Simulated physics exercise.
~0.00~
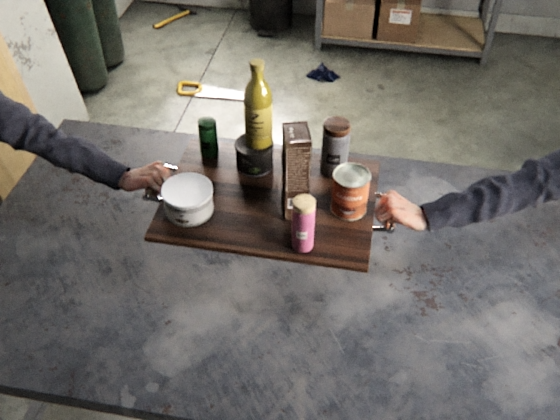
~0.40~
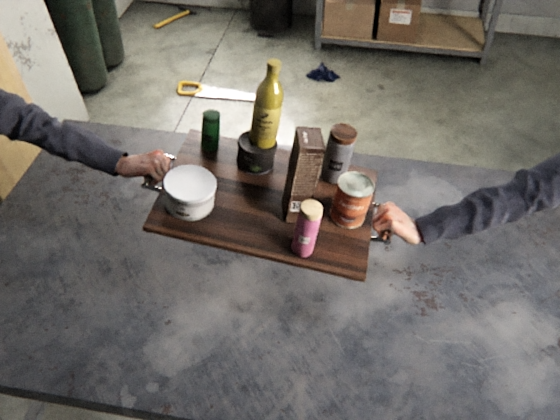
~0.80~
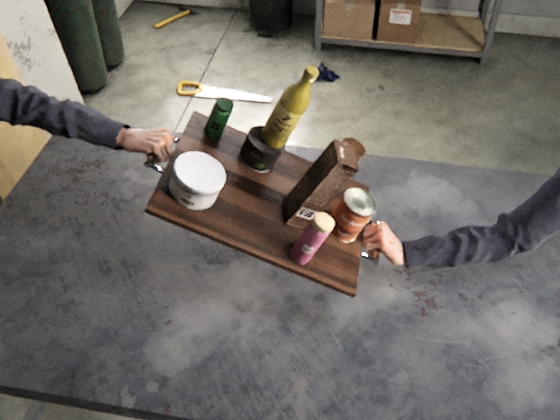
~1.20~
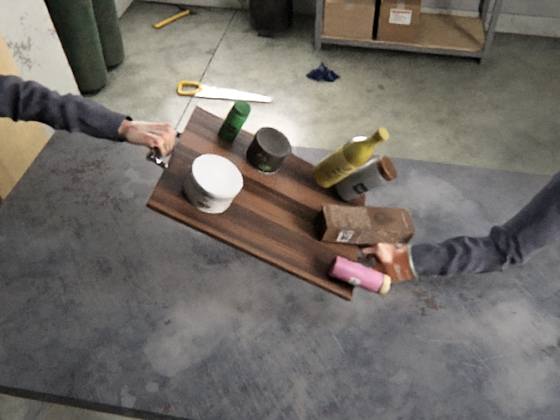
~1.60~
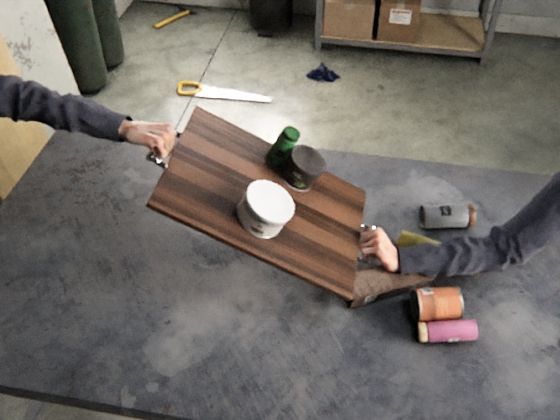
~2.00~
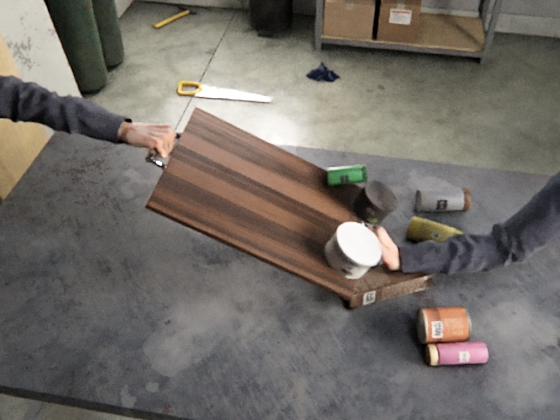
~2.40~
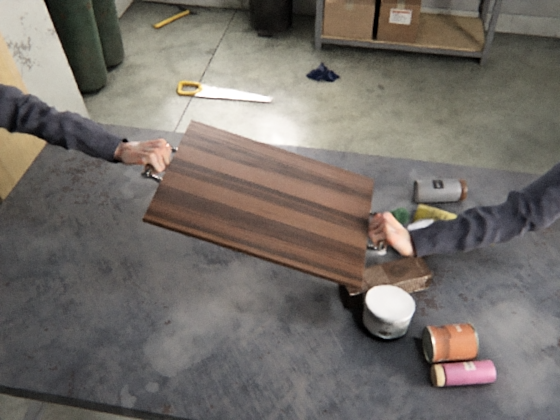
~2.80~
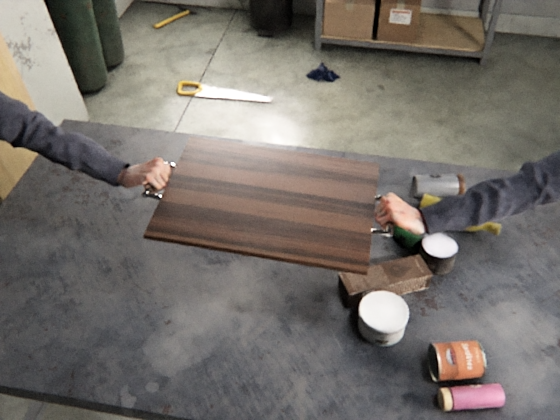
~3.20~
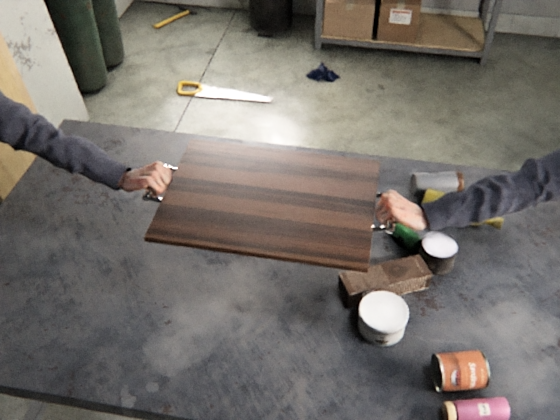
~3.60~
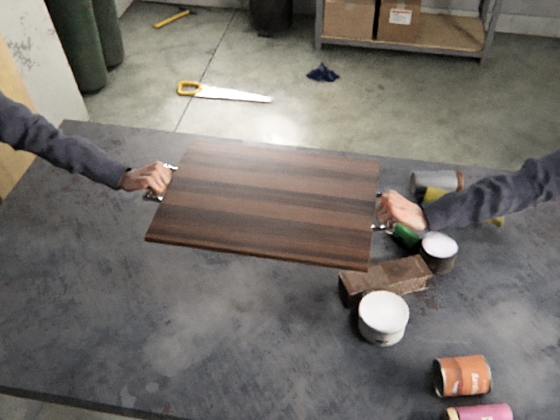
In a workshop, two hands tilting a wooden tray rightward, its containers toppling and sliding onto the table, then levelling it empty.
